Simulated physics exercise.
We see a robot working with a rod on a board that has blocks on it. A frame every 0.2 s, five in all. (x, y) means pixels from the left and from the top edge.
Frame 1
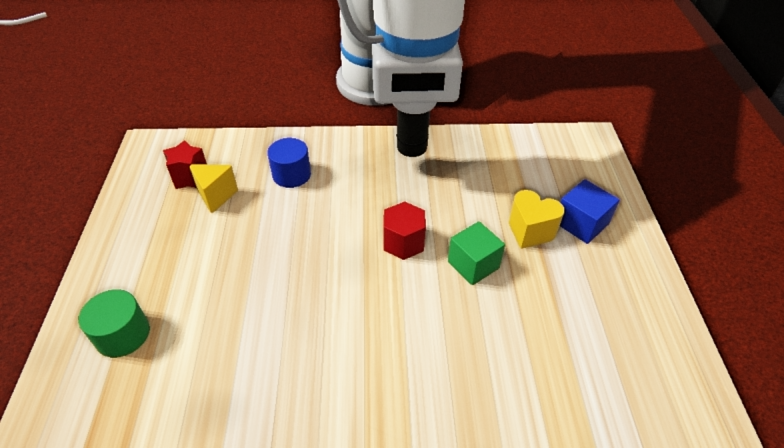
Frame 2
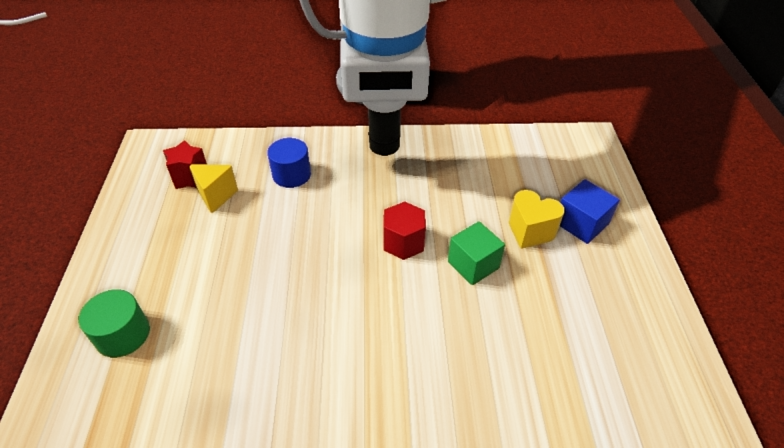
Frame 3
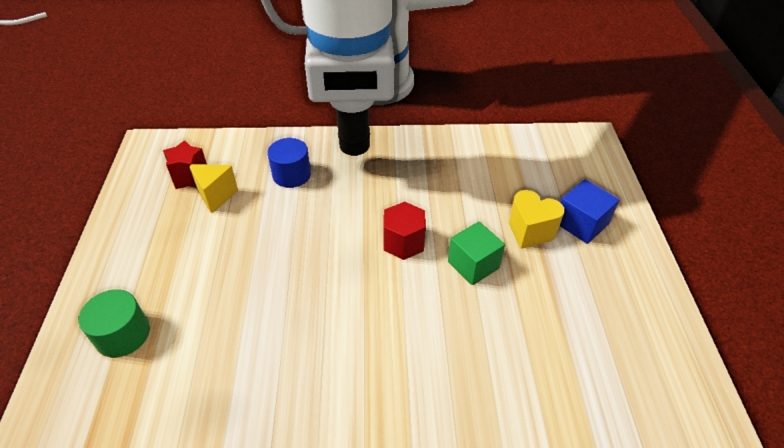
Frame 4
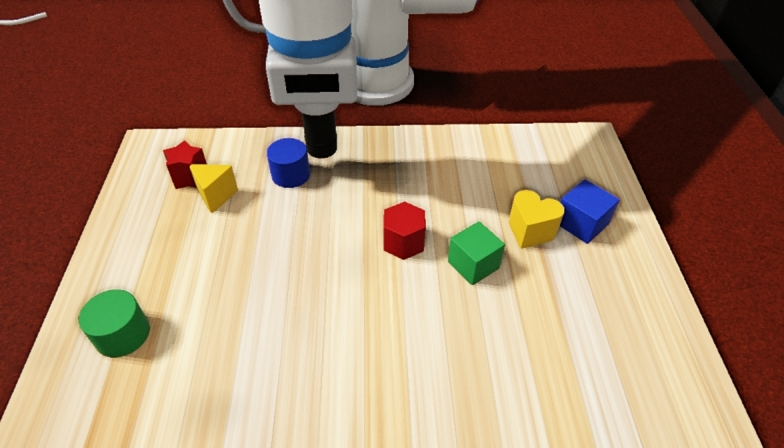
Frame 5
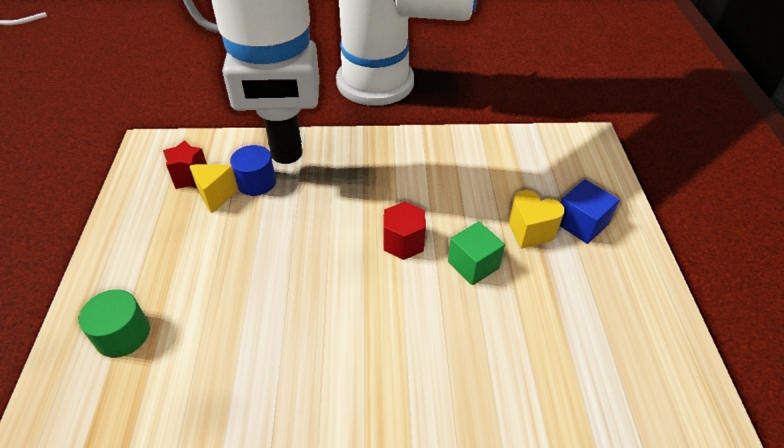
At the start, a robot arm holds a dark rod over the far edge of a wooden board scattered with red, yellow, blue and green blocks. The rod moves left to the blue disc, then pushes it a short way left, close to the yellow triangle, while the other blocks stay still.
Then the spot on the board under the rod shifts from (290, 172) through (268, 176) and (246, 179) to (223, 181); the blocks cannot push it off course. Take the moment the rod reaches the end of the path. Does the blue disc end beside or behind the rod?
No, I don't think so.
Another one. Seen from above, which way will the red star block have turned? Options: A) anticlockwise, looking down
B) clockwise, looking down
(B)
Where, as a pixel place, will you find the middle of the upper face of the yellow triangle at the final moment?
For the centre of its top, I'd go with (148, 199).
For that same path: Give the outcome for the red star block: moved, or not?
When the path is over, the red star block has left its spot.
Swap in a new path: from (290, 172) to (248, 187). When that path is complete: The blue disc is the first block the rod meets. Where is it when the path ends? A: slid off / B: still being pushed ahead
My answer is option B.
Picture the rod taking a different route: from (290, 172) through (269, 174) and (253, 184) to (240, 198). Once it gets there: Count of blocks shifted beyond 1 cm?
Counting only shifts above 1 cm, I get two blocks.
What follows on the original path. Halfway along, rod (252, 160); yellow triangle (174, 185); blue disc (215, 165).
At the end, rod (218, 163); red star block (171, 154), turned 40° clockwise; yellow triangle (148, 199); blue disc (184, 174).
